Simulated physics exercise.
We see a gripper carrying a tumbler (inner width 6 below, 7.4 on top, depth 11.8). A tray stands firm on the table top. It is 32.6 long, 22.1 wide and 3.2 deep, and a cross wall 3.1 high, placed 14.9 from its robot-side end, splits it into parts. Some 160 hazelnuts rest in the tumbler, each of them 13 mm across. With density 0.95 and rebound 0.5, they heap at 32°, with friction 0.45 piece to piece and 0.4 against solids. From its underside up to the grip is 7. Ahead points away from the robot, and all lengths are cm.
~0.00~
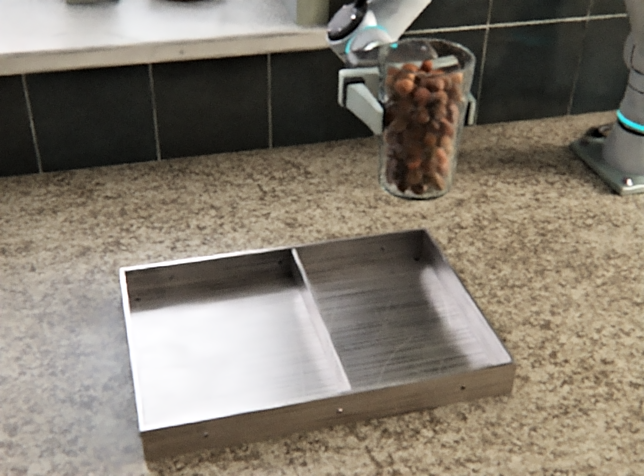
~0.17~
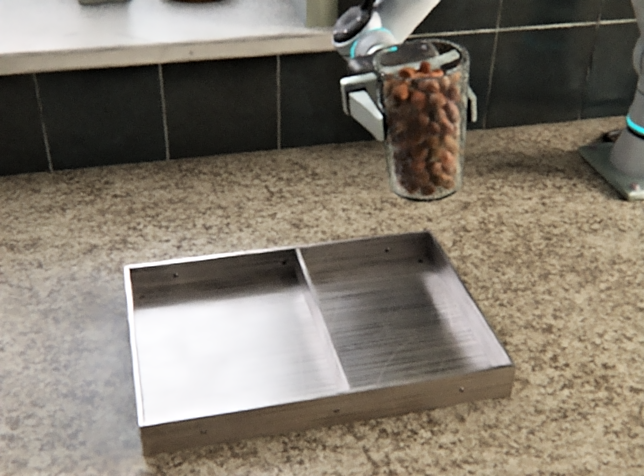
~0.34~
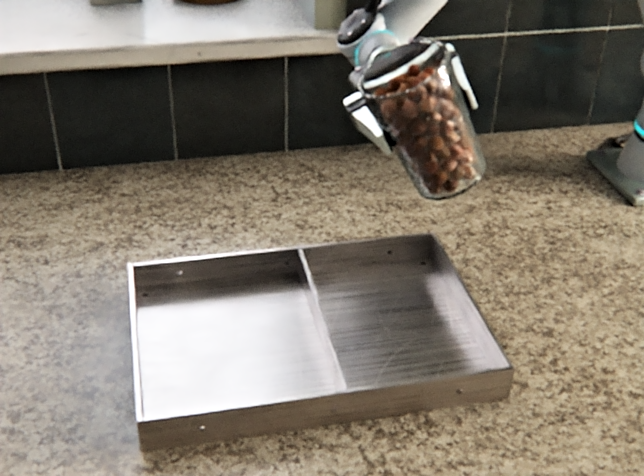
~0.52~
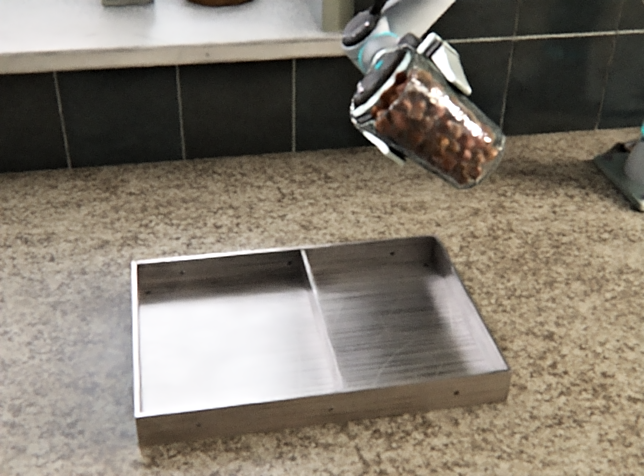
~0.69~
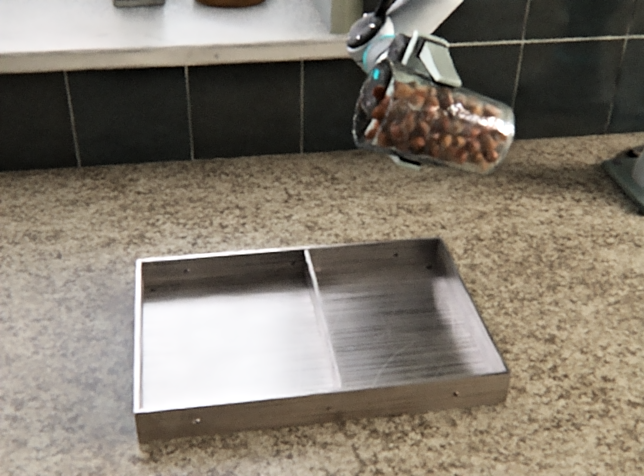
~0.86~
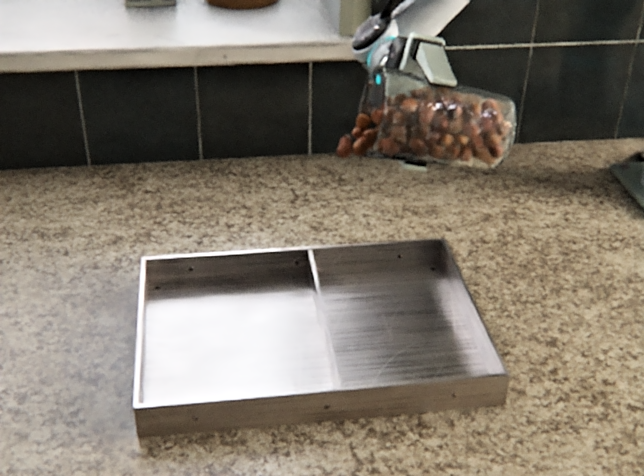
A robotic gripper holds a clear glass tumbler of reddish-brown hazelnuts above a speckled beige countertop, seen from above at an angle, with dark tiles and a pale ledge behind. In front sits an empty silvery metal tray, split into two parts by a cross wall. The gripper tilts the upright tumbler until it lies nearly sideways, its mouth leftward and nuts bunching there, while the view shifts slightly.
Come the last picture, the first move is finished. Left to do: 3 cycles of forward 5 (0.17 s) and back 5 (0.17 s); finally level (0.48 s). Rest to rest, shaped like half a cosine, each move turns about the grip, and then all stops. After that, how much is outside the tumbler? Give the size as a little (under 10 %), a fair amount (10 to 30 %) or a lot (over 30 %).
A lot.
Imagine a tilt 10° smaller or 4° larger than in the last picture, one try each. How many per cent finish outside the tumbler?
About 30 per cent for the first try and 65 per cent for the second.
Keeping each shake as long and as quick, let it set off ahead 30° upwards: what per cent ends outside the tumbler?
60 %.
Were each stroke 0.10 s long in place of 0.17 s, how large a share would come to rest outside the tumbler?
It would be some 75 %.
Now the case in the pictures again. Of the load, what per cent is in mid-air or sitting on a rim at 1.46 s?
It amounts to roughly 6 in a hundred.
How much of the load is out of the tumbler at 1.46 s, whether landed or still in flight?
Near 35 in a hundred parts have gone so far.
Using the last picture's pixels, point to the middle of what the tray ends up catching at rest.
Roughly at (264, 344) in the last picture.
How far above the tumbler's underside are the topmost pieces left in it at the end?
The top sits some 7.0 cm up.
After 1.46 s, tilted 77° forward, highest piece 25 above the table; 103 in the tumbler, 33 in the far-side part, 9 in the robot-side part, 10 in flight or on a rim.
After 2.06 s, tilted 53° forward, highest piece 25 above the table; 75 in the tumbler, 61 in the far-side part, 17 in the robot-side part, 2 in flight or on a rim.
After 2.56 s, level, highest piece 24 above the table; 75 in the tumbler, 63 in the far-side part, 17 in the robot-side part.
After 3.61 s, level, highest piece 24 above the table; 75 in the tumbler, 63 in the far-side part, 17 in the robot-side part.
At rest, 75 in the tumbler, 63 in the far-side part, 17 in the robot-side part. That is 52 % outside the tumbler.
